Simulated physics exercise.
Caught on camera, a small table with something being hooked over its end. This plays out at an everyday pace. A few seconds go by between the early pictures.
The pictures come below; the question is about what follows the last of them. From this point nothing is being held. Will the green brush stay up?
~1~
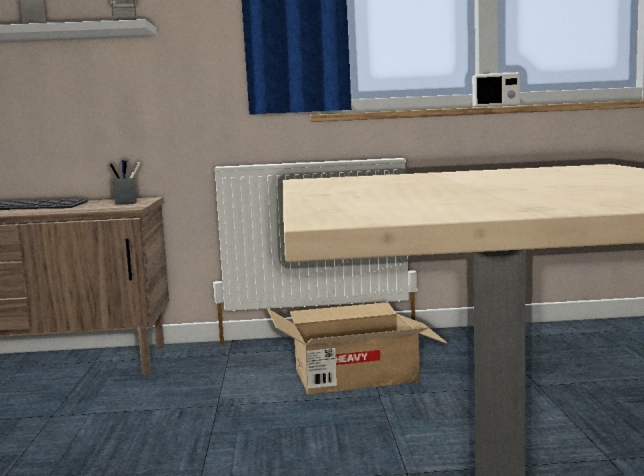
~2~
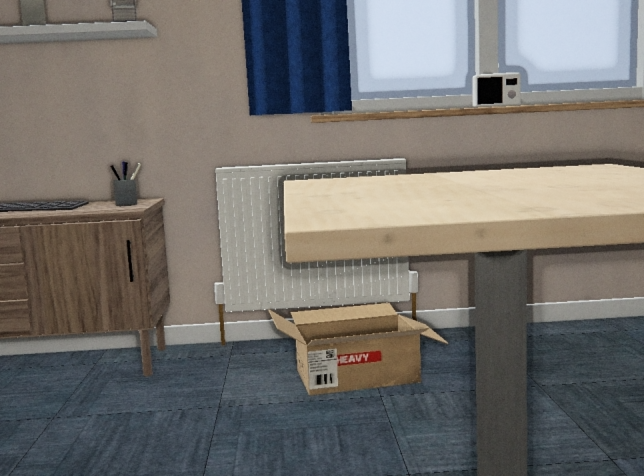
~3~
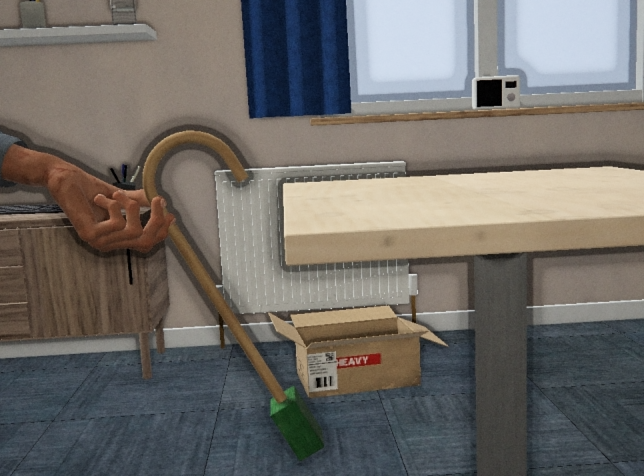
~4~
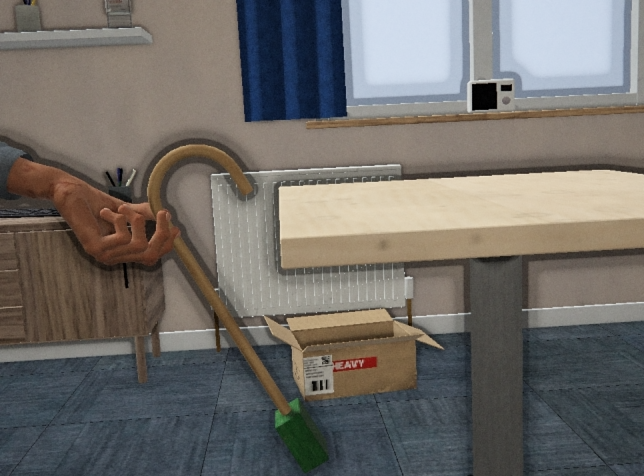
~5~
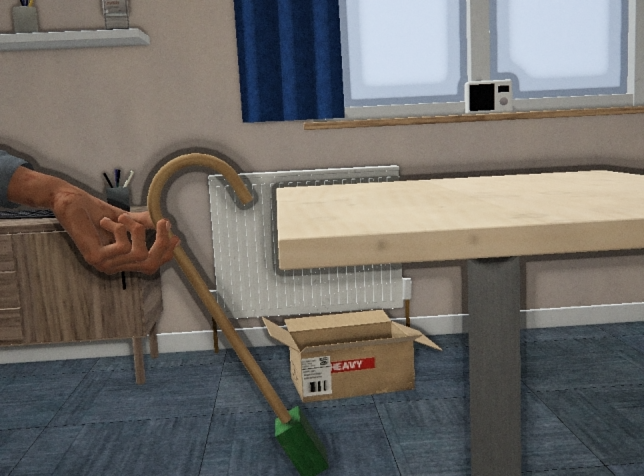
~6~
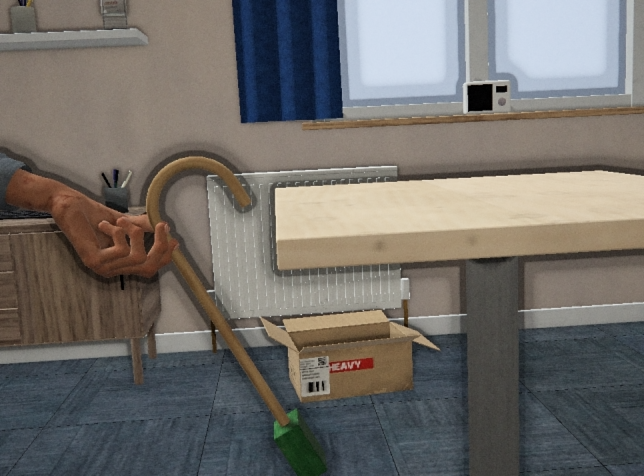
My guess is it will come loose.
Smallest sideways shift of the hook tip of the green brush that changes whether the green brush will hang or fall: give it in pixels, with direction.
About 28 pixels to the right.
Then, 0.34 s after the last picture, green brush down below.
Then, 0.52 s after the last picture, green brush falling.
At rest, the green brush falls to the floor.
